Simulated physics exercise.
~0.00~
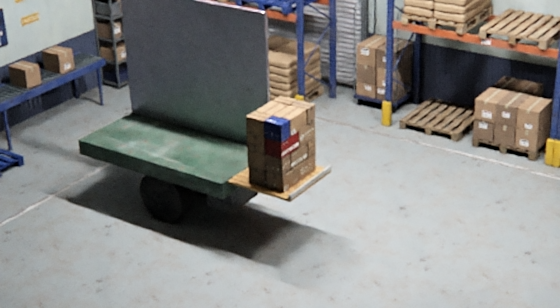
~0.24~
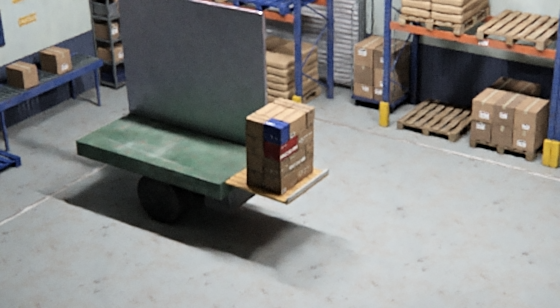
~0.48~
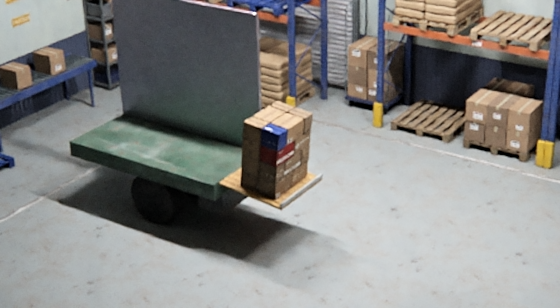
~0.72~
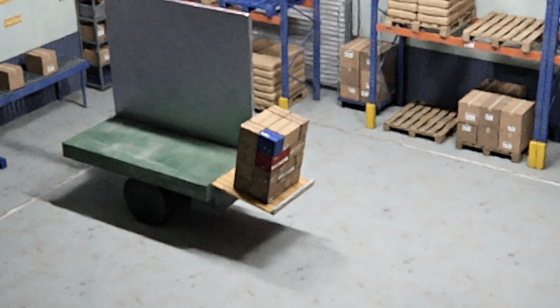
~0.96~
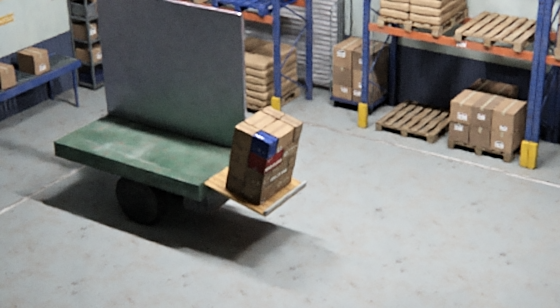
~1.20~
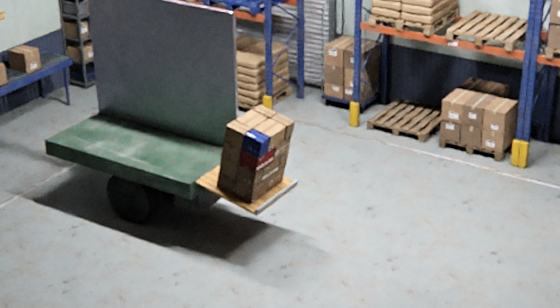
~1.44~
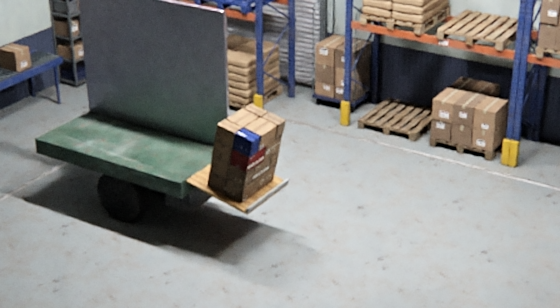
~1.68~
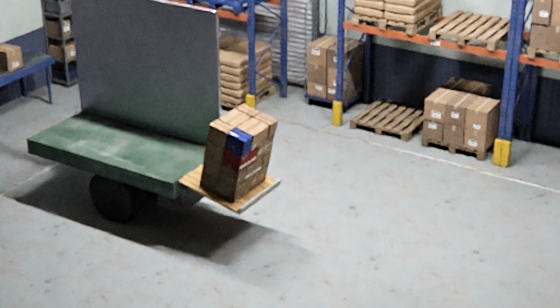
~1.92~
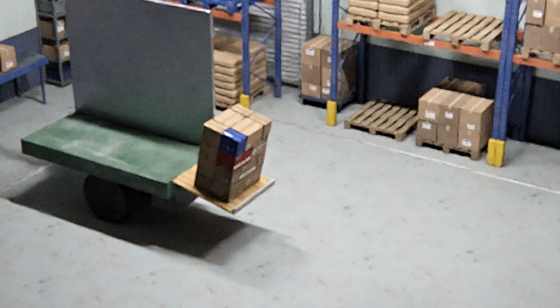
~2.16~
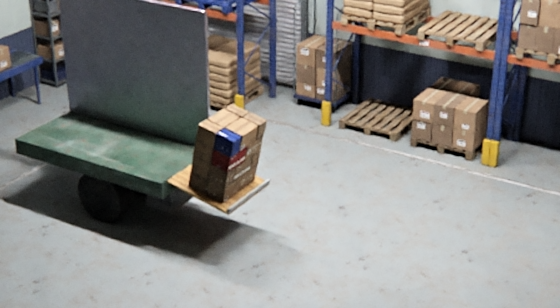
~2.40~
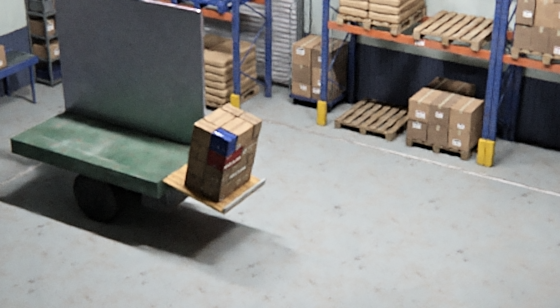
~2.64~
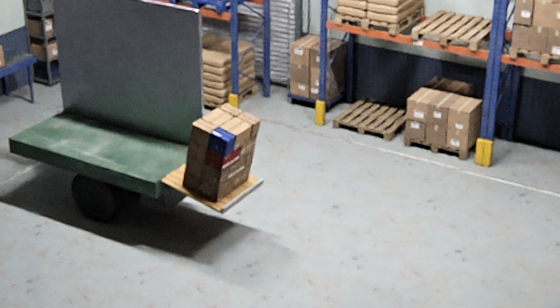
A wooden platform holding a stack of taped cartons, one blue and one red among the brown, dips at the rear of a green flatbed vehicle in a warehouse. The stack leans with it as the view pans right, and it ends tilted but still, with every carton aboard.
